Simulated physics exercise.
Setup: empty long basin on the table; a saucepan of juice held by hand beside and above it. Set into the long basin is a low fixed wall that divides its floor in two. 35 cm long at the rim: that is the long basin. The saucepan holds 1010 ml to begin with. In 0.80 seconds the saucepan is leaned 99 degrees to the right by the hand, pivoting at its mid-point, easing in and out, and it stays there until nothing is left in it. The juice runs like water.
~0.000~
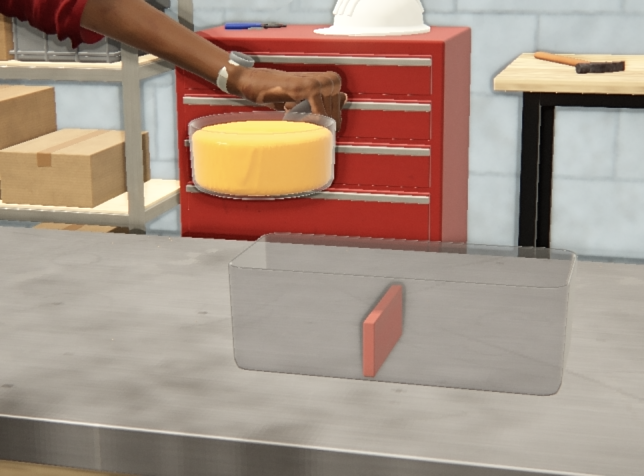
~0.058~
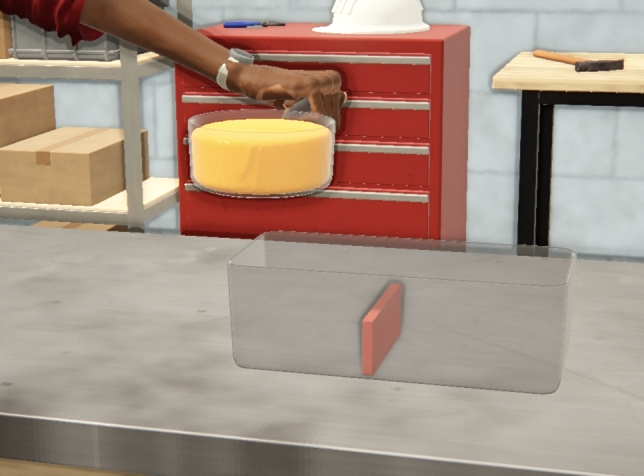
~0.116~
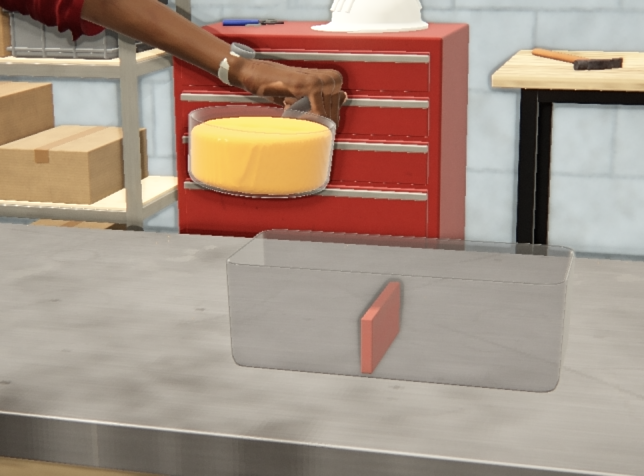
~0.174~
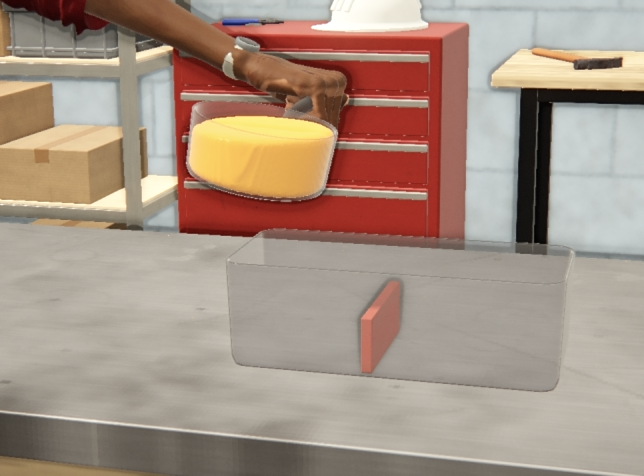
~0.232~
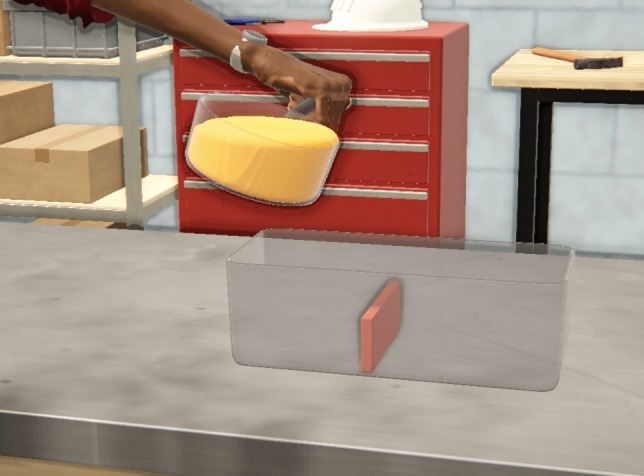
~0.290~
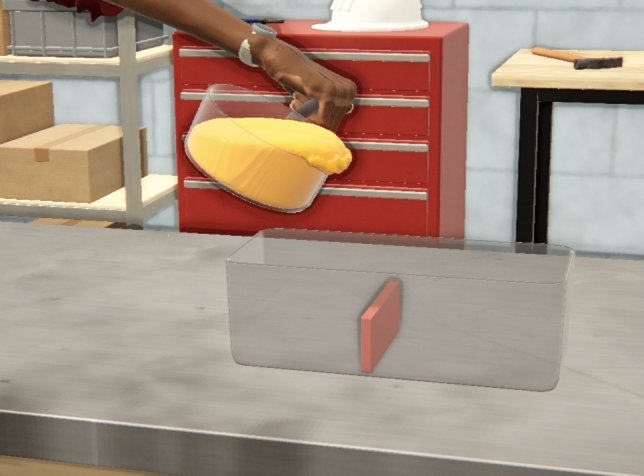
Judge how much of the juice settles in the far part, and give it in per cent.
Some 40 per cent settles in the far part.
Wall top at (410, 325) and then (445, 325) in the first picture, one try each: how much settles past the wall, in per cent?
20 in a hundred, followed by 15 in a hundred.
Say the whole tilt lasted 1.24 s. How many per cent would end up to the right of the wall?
Then it comes to around 50 per cent.
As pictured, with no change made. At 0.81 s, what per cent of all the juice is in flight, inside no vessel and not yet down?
Something like 4 per cent is in the air then.
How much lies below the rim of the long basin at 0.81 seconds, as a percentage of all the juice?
Near 90 in a hundred.
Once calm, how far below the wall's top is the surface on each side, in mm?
Noted: Left near 34 mm, right near 46 mm.
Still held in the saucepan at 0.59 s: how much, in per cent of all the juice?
Near 26 in a hundred.
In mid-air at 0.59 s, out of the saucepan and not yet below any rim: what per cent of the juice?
Roughly 30 percent.
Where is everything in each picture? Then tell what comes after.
It leans 0°; its right rim is at (332, 127); the juice meets the walls at (199, 129) and (331, 134); the long basin's rim runs from (247, 250) to (572, 271); the wall's top is at (384, 305), in the first picture.
It leans 1°; its right rim is at (331, 127); the juice meets the walls at (198, 127) and (330, 134), in the second picture.
It leans 5°; its right rim is at (332, 130); the juice meets the walls at (198, 125) and (331, 133), in the third picture.
It leans 11°; its right rim is at (334, 138); the juice meets the walls at (199, 124) and (334, 135), in the fourth picture.
It leans 19°; its right rim is at (335, 148); the juice meets the walls at (200, 124) and (334, 144); 2 per cent is over the edge, in the fifth picture.
It leans 29°; its right rim is at (334, 161); the juice meets the walls at (200, 124) and (335, 153); 7 per cent is over the edge, in the sixth picture.
By 0.59 s the tilt is 84° and 27 per cent is still to pour, 15 is left of the wall and 28 right of it.
By 0.81 s the tilt is 99° and 6 per cent is still to pour, 50 is left of the wall and 40 right of it.
By 1.05 s the tilt is 99° and 1 per cent is still to pour, 56 is left of the wall and 40 right of it.
By 1.30 s the tilt is 99° and 0 per cent is still to pour, 57 is left of the wall and 40 right of it.
At rest 58 per cent lies left of the wall, 40 right of it and 2 outside.
